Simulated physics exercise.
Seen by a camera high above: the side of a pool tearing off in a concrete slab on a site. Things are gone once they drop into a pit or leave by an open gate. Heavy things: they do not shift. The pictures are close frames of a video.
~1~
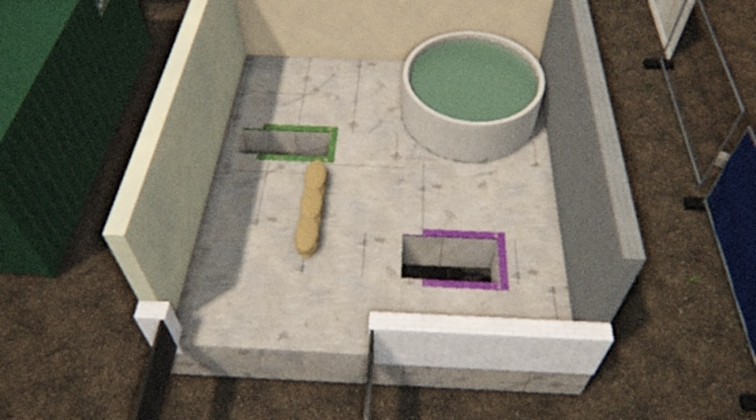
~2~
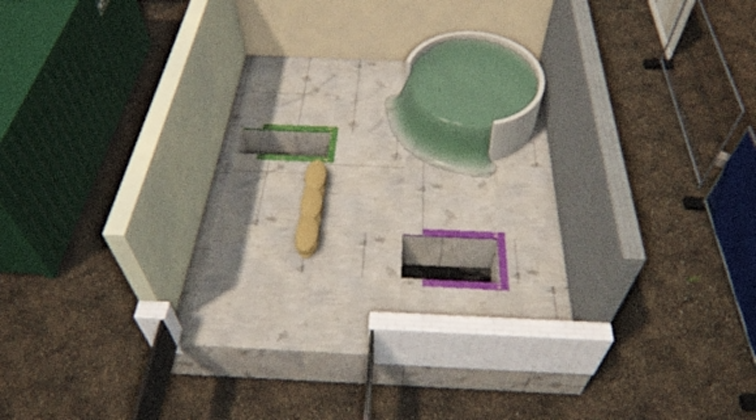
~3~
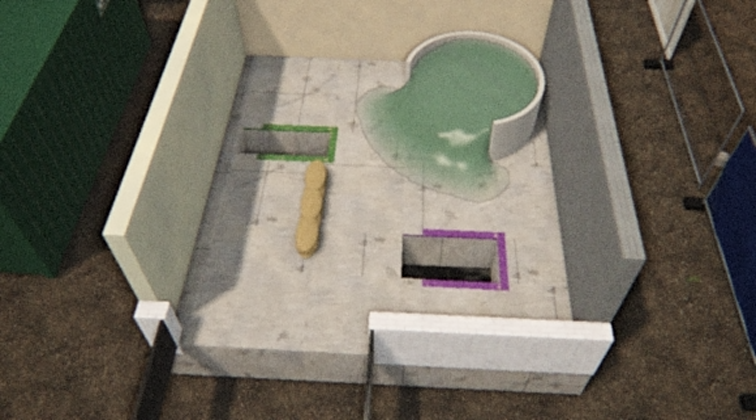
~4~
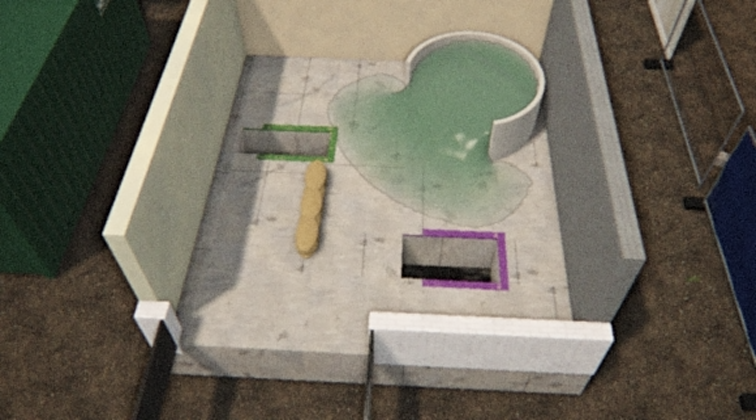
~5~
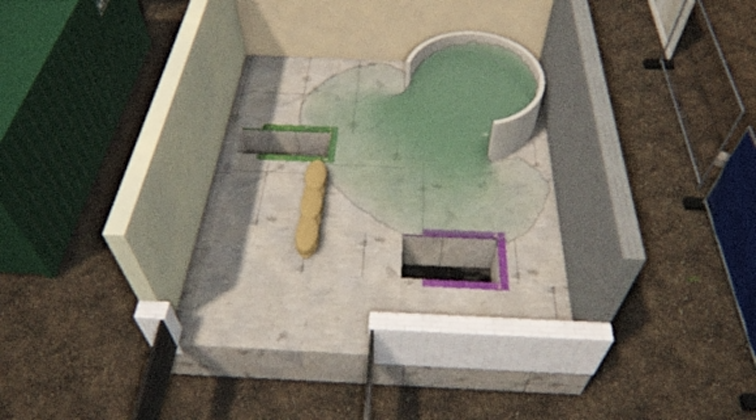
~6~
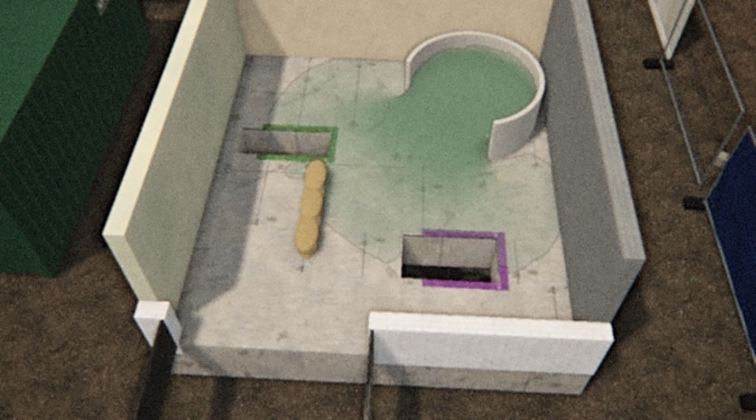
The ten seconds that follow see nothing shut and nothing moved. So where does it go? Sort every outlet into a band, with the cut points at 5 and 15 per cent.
Final shares: The gate over 15 %; the purple pit over 15 %; the green pit over 15 %.
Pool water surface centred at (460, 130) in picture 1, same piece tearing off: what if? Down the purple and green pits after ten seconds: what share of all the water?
Tally in per cent - purple pit 40; green pit 12.
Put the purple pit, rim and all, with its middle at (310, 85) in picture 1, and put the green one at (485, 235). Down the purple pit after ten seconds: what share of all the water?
The purple pit receives 14 per cent.
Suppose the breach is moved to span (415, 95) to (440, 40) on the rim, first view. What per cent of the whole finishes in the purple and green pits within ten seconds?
I'd say the purple pit gets around 2 percent and the green pit around 60 percent.
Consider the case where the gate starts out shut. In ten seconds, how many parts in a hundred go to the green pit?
The green pit takes 35 per cent.
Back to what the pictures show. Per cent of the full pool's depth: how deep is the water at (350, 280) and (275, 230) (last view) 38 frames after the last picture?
Approx. 4 % then 2 %.
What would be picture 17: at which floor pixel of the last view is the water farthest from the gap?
The wet point farthest out is around (225, 330).
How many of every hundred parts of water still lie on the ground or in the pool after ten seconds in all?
My estimate is some 24 percent.
A moment on, water covers 60 % of the floor; the gate 0 %, the purple pit 7 %, the green pit 6 %.
Next, water covers 60 % of the floor; the gate 6 %, the purple pit 12 %, the green pit 11 %.
Then, water covers 75 % of the floor; the gate 15 %, the purple pit 17 %, the green pit 17 %.
Later, water covers 90 % of the floor; the gate 21 %, the purple pit 23 %, the green pit 22 %.
In the end, water covers 65 % of the floor; the gate 25 %, the purple pit 27 %, the green pit 23 %.
